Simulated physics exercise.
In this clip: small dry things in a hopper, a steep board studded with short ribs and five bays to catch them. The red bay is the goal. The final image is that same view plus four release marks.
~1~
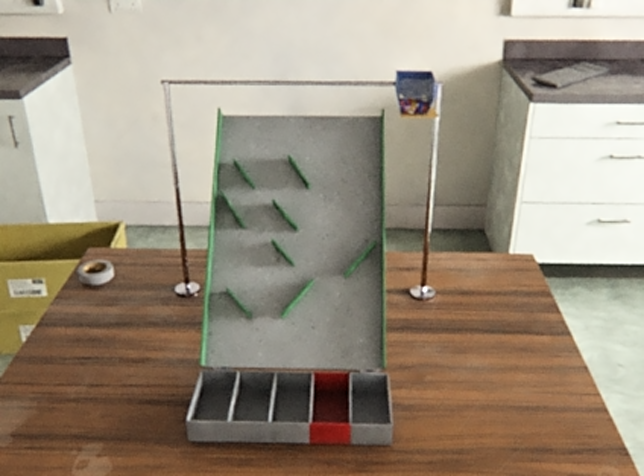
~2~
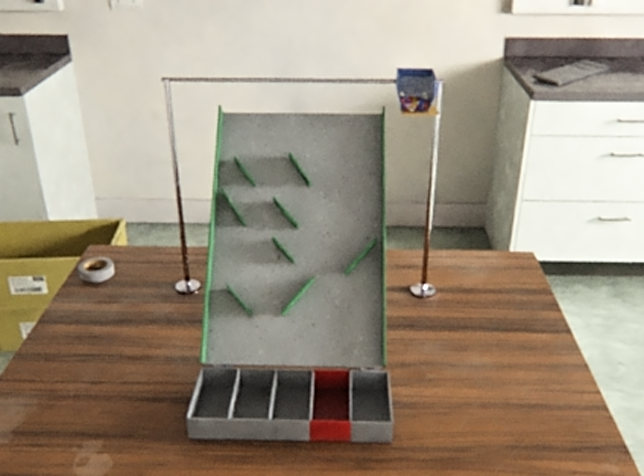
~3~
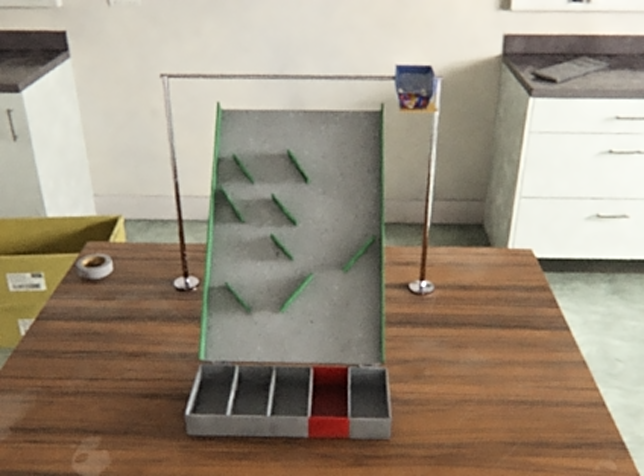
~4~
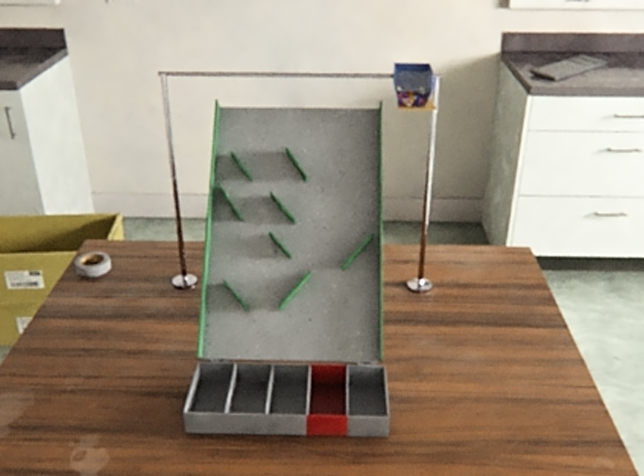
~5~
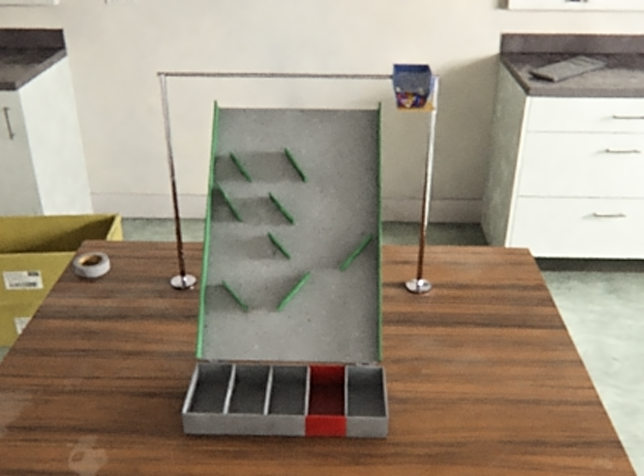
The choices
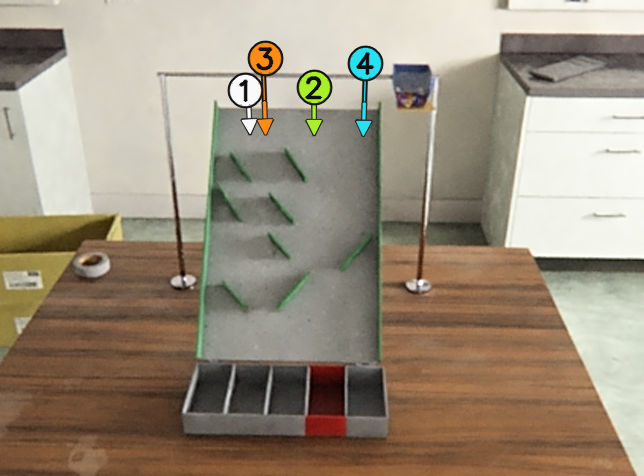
In the video, a small blue container sits at the right end of a metal bar above a steep grey board with green ribs and five bays, one red; nothing moves apart from a slight shift of the view.
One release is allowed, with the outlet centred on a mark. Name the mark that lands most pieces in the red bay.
The answer is mark 2.
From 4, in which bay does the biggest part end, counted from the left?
The third from the left.
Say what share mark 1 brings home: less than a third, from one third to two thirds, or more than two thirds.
Mark 1 gives less than a third.
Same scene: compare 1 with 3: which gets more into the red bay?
It is 3.
On the marked copy, mark 1 meets the board at (249, 128); mark 2 meets the board at (314, 129); mark 3 meets the board at (265, 129); mark 4 meets the board at (363, 130).
If 1 is chosen, a small part in the red bay, most in other bays, a small part held on the board, a stray few outside the box.
If 2 is chosen, about two thirds in the red bay, about a quarter in other bays, a small part outside the box.
If 3 is chosen, about a quarter in the red bay, most in other bays.
If 4 is chosen, a small part in the red bay, about two thirds in other bays, a small part held on the board, a small part outside the box.
